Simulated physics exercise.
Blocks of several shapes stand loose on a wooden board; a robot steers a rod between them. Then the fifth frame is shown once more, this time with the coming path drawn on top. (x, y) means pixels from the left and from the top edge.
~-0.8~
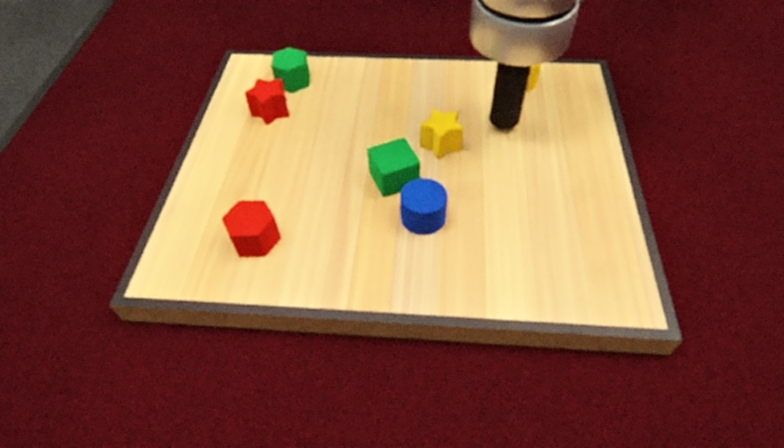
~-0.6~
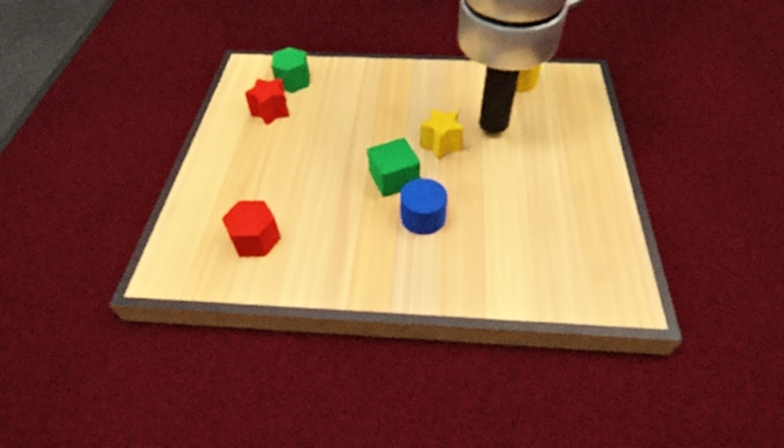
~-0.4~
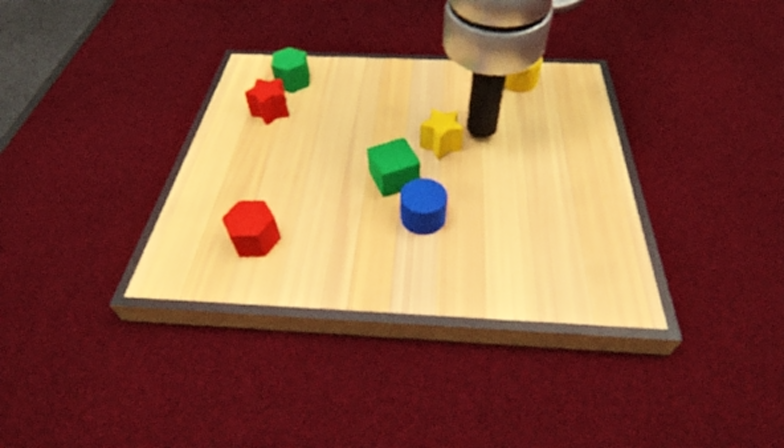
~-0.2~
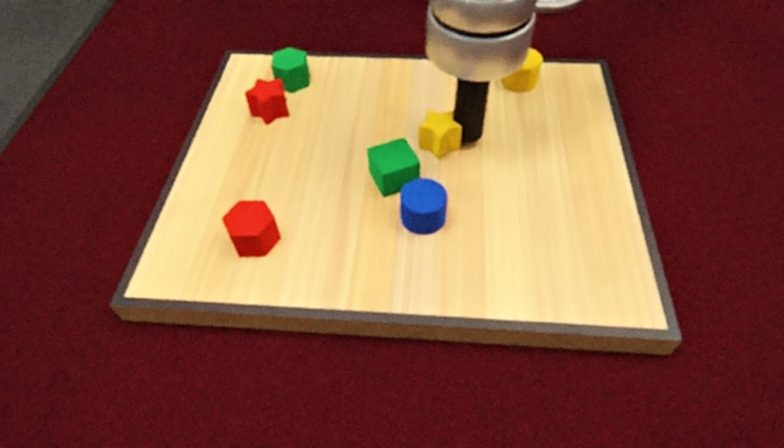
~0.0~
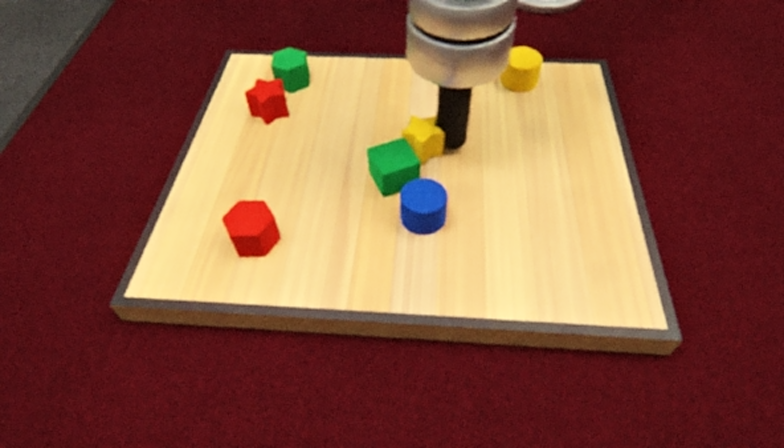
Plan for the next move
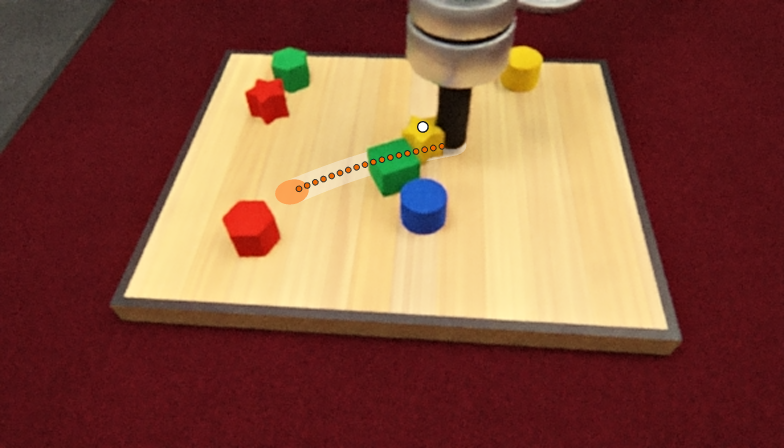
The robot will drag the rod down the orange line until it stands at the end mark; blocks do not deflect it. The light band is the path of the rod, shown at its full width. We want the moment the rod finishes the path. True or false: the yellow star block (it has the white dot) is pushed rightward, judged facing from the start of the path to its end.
True.
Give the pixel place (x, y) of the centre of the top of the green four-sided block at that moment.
The centre of its top face lies at (361, 174).
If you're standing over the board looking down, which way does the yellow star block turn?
Looking down: Clockwise.
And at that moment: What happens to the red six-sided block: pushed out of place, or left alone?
The block in question stays where it was by the end.
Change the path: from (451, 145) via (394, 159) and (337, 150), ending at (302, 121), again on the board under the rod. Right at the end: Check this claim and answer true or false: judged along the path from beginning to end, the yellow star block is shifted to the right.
False.
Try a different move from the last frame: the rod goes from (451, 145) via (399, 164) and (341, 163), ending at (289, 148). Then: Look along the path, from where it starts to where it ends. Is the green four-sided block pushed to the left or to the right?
It goes toward the left-hand side.
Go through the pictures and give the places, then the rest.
The first frame shows rod's lower end (504, 119); red six-sided block (248, 217); green four-sided block (393, 155); yellow star block (443, 121).
The second frame shows rod (494, 123); blocks still.
The third frame shows rod (482, 128); blocks still.
The fourth frame shows rod (468, 133); yellow star block (440, 121).
The fifth frame shows rod (451, 139); red six-sided block (248, 217); green four-sided block (393, 155); yellow star block (423, 127).
Drawn move, from (451, 145) through (398, 156) and (345, 171) to (292, 192); the dot is on the yellow star block.
The first path, step by step. One third of the way, rod (397, 150); green four-sided block (365, 170), turned 60° anticlockwise; yellow star block (366, 138).
Two thirds of the way, rod (344, 165); green four-sided block (362, 173), turned 75° anticlockwise; yellow star block (310, 151).
At the end, rod (290, 186); red six-sided block still; green four-sided block (361, 174), turned 80° anticlockwise; yellow star block (255, 166), turned 25° clockwise.
